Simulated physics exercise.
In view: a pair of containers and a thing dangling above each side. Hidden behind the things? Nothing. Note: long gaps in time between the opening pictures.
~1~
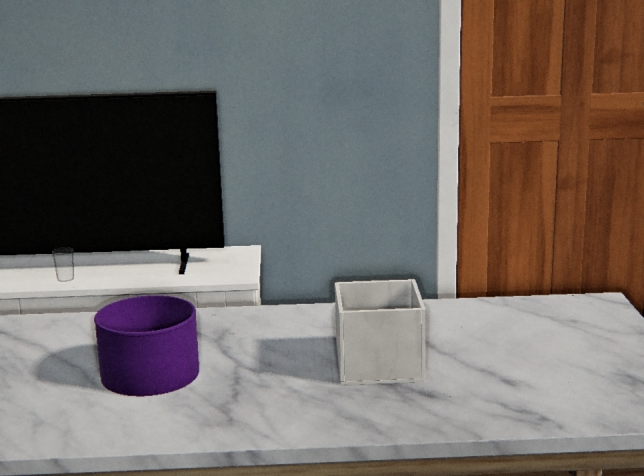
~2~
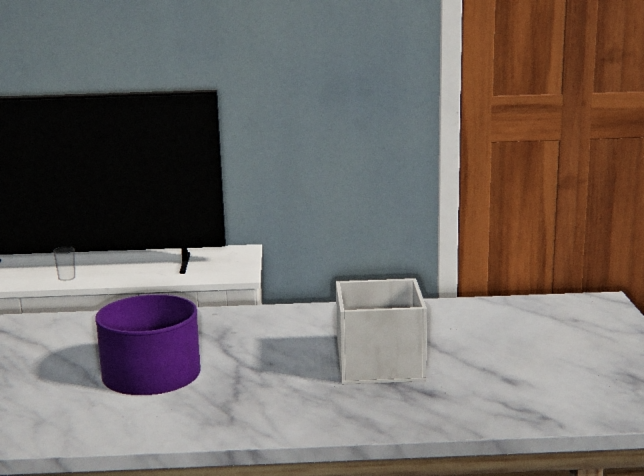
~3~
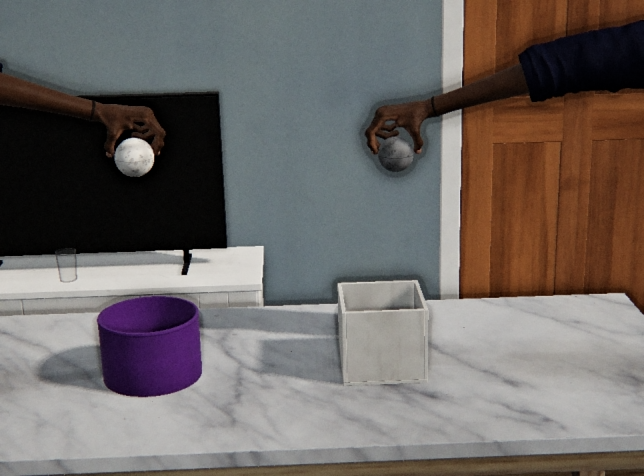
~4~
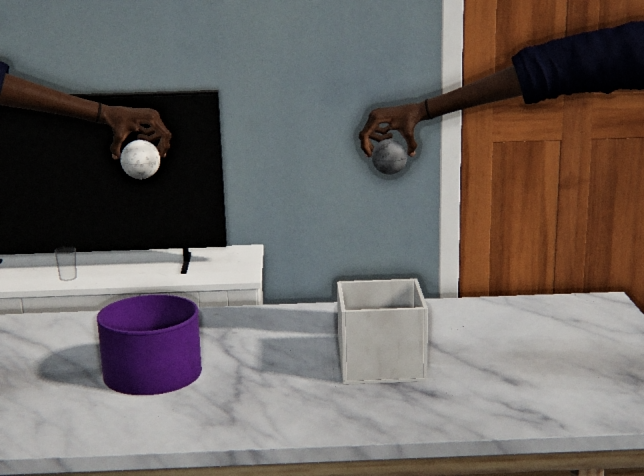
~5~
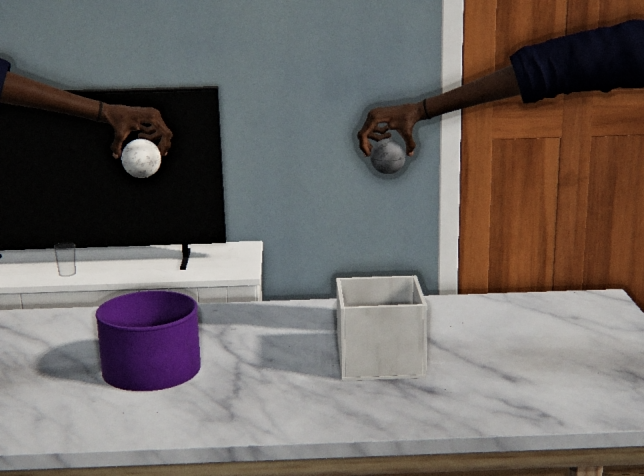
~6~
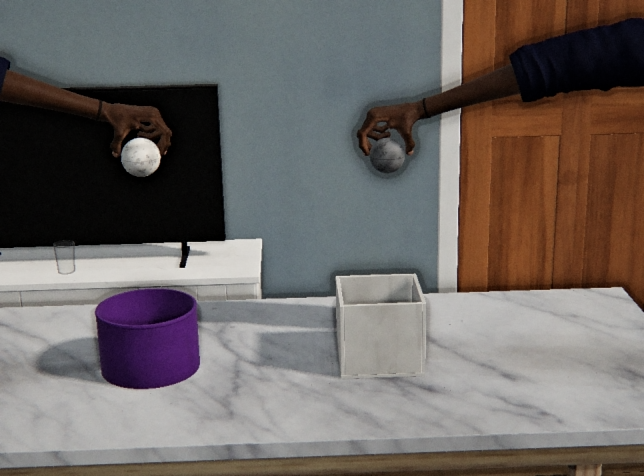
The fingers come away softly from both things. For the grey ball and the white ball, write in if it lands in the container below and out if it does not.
Grey ball: In, white ball: In.
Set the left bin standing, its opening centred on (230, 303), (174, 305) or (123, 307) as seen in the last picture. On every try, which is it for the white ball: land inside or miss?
First the white ball stays out, next it gets in, last it gets in.
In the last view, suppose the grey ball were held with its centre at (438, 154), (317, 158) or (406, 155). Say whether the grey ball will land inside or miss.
Respectively: Goes wide; goes wide; gets in.
Then, 0.18 s past the last view, grey ball travelled about its own width near (387, 202); white ball travelled about its own width near (144, 204).
Then, 0.28 s past the last view, grey ball in the air near (387, 287); white ball in the air near (151, 290).
Finally, the grey ball is caught, near (387, 341); the white ball is caught, near (156, 347).
